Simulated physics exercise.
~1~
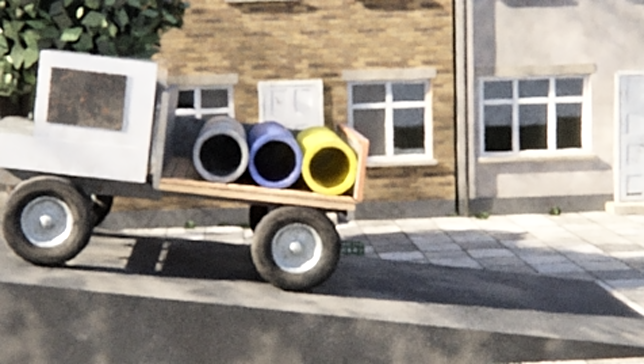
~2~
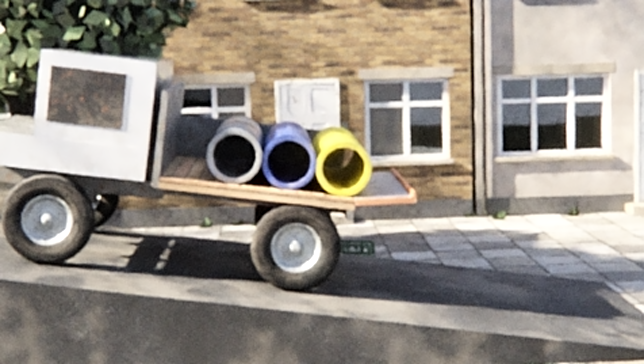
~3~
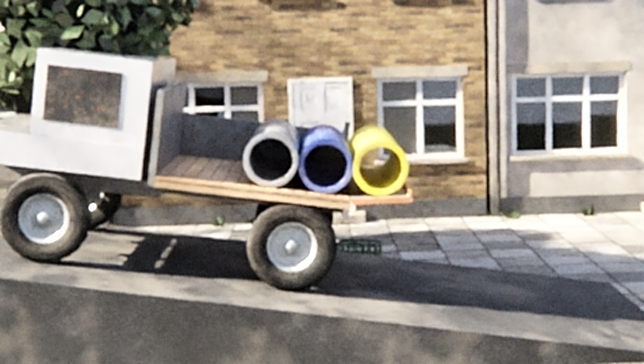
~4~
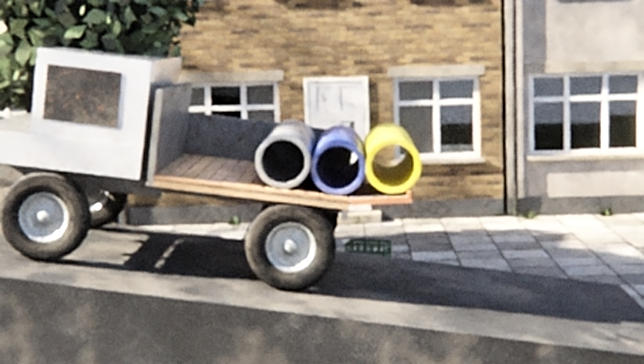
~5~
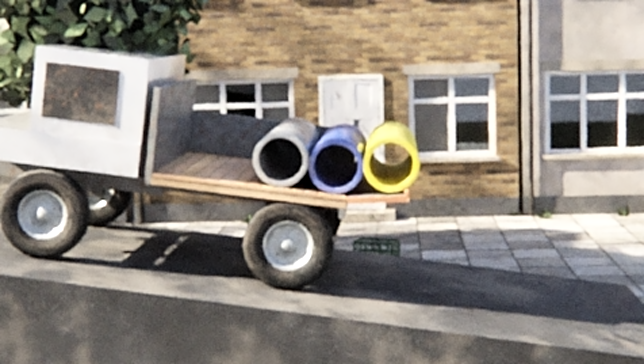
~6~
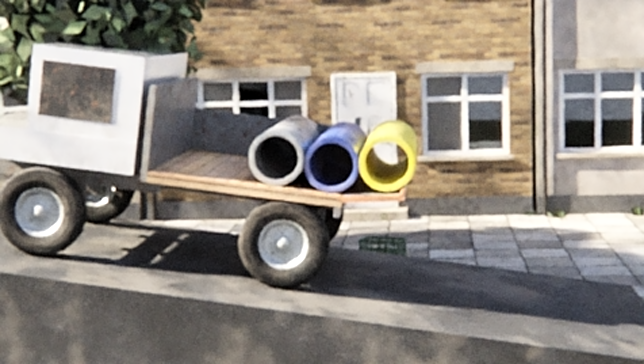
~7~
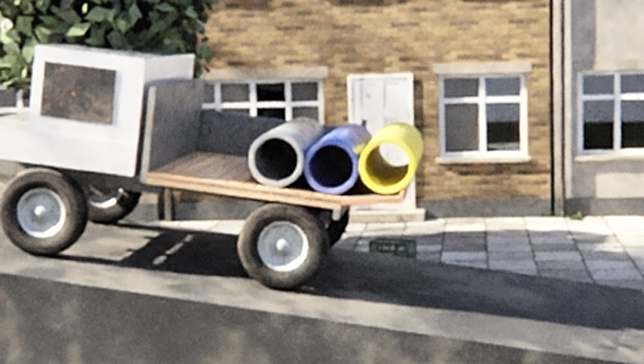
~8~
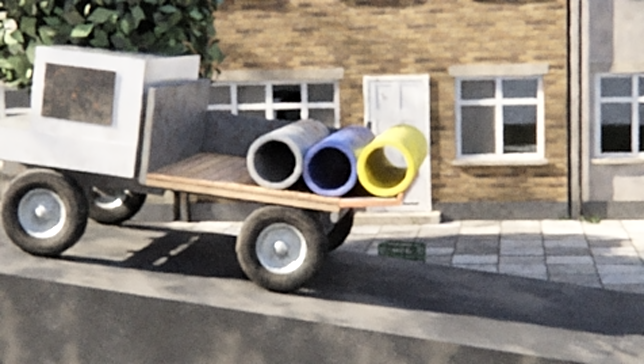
A pick-up stood tail-down on a sloping street as its tailgate swung open, and the grey, blue and yellow pipes on its bed rolled right, until the yellow one stopped on the lowered gate with the others resting behind it.
